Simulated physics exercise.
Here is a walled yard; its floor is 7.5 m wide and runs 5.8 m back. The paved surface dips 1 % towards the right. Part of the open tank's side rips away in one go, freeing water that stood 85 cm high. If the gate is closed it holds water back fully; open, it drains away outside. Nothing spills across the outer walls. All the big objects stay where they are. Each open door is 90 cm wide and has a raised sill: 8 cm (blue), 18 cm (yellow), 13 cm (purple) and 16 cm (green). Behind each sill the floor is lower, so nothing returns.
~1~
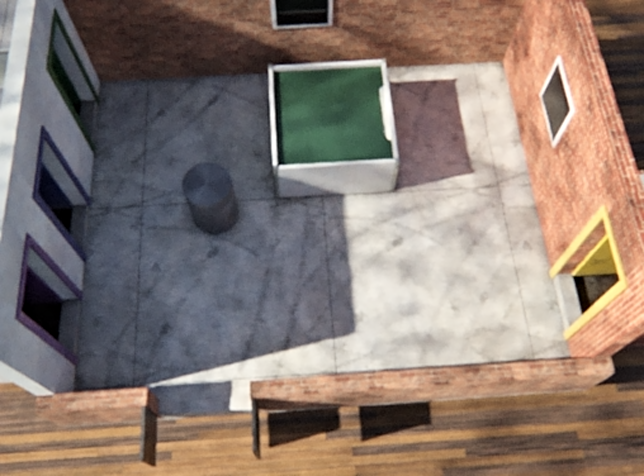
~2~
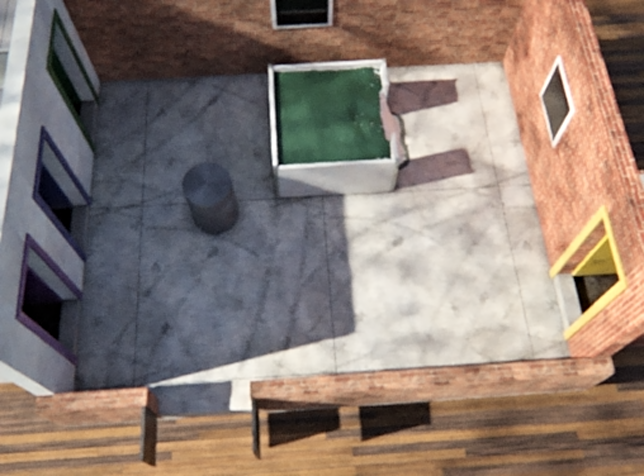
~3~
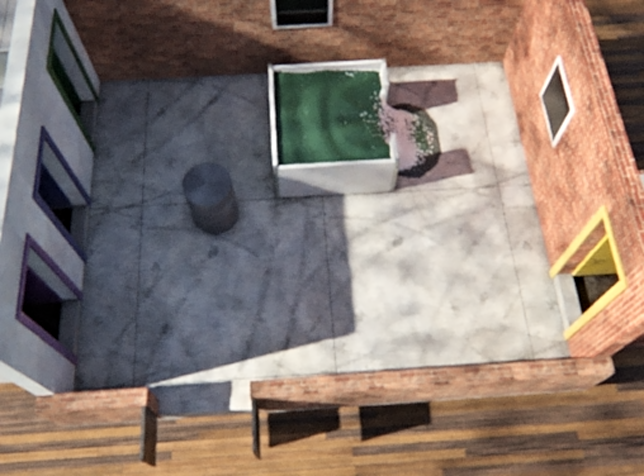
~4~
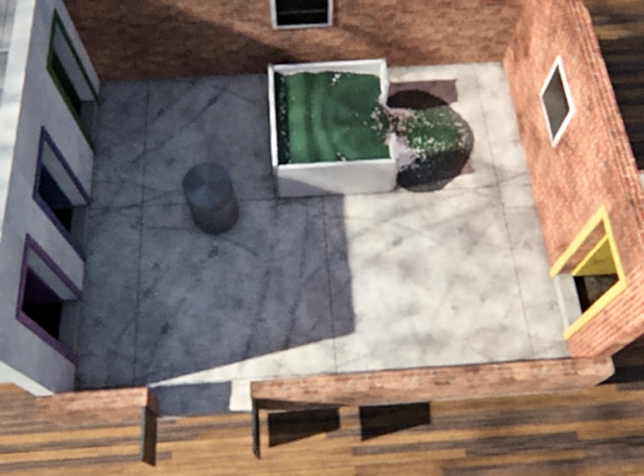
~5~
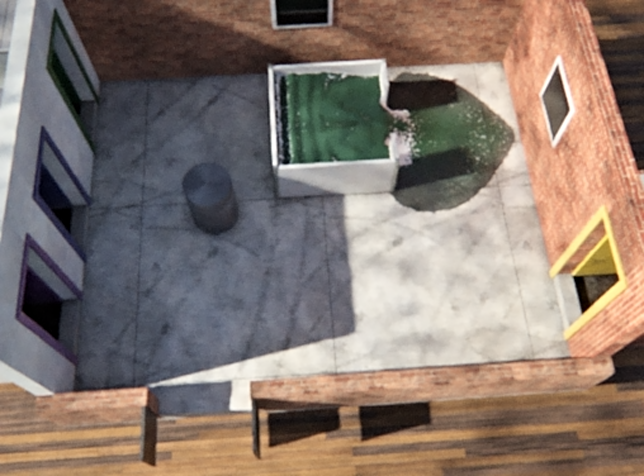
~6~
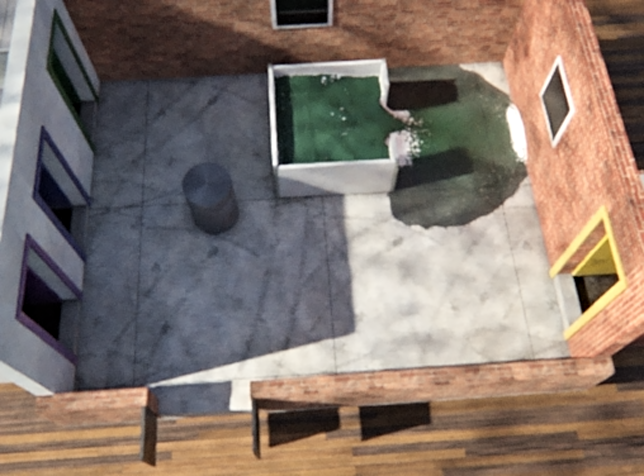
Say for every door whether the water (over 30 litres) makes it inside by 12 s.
Door by door: At the blue door it stays under the limit; at the yellow door it keeps below the limit; at the purple door it does not reach the limit; at the green door it keeps below the limit.
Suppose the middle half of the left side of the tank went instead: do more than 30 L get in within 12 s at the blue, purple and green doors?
Against that limit: Blue above, purple below, green past it.
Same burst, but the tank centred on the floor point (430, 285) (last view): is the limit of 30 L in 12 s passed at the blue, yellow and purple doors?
Against that limit: Blue not over, yellow past it, purple not over.
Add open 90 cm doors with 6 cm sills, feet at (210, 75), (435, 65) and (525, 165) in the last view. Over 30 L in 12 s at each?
In that order: Below, over, above.
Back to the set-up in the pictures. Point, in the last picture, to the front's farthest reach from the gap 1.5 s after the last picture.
Near (571, 370).
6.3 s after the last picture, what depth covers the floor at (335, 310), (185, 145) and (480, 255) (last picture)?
In that order: 5, 2 and 5 cm.
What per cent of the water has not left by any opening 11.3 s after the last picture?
Some 96 per cent remains.
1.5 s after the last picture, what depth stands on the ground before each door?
In cm: Blue 0, yellow 11, purple 0, green 0.
Then, 0.7 s after the last picture water covers 20 % of the floor and is deepest (60 cm) near (501, 65); blue door not reached, yellow door not reached, purple door not reached, green door not reached.
Then, 1.5 s after the last picture water covers 25 % of the floor and is deepest (44 cm) near (508, 139); blue door not reached, yellow door 11 cm at the sill, 0 L in, purple door not reached, green door not reached.
Then, 2.8 s after the last picture water covers 40 % of the floor and is deepest (32 cm) near (512, 113); blue door not reached, yellow door 9 cm at the sill, 0 L in, purple door not reached, green door not reached.
Then, 6.3 s after the last picture water covers 90 % of the floor and is deepest (18 cm) near (566, 347); blue door 3 cm at the sill, 0 L in, yellow door 17 cm at the sill, 5 L in, purple door 10 cm at the sill, 0 L in, green door 10 cm at the sill, 0 L in.
Then, 11.3 s after the last picture water covers 100 % of the floor and is deepest (12 cm) near (559, 371); blue door 8 cm at the sill, 9 L in, yellow door 10 cm at the sill, 5 L in, purple door 8 cm at the sill, 0 L in, green door 6 cm at the sill, 0 L in.
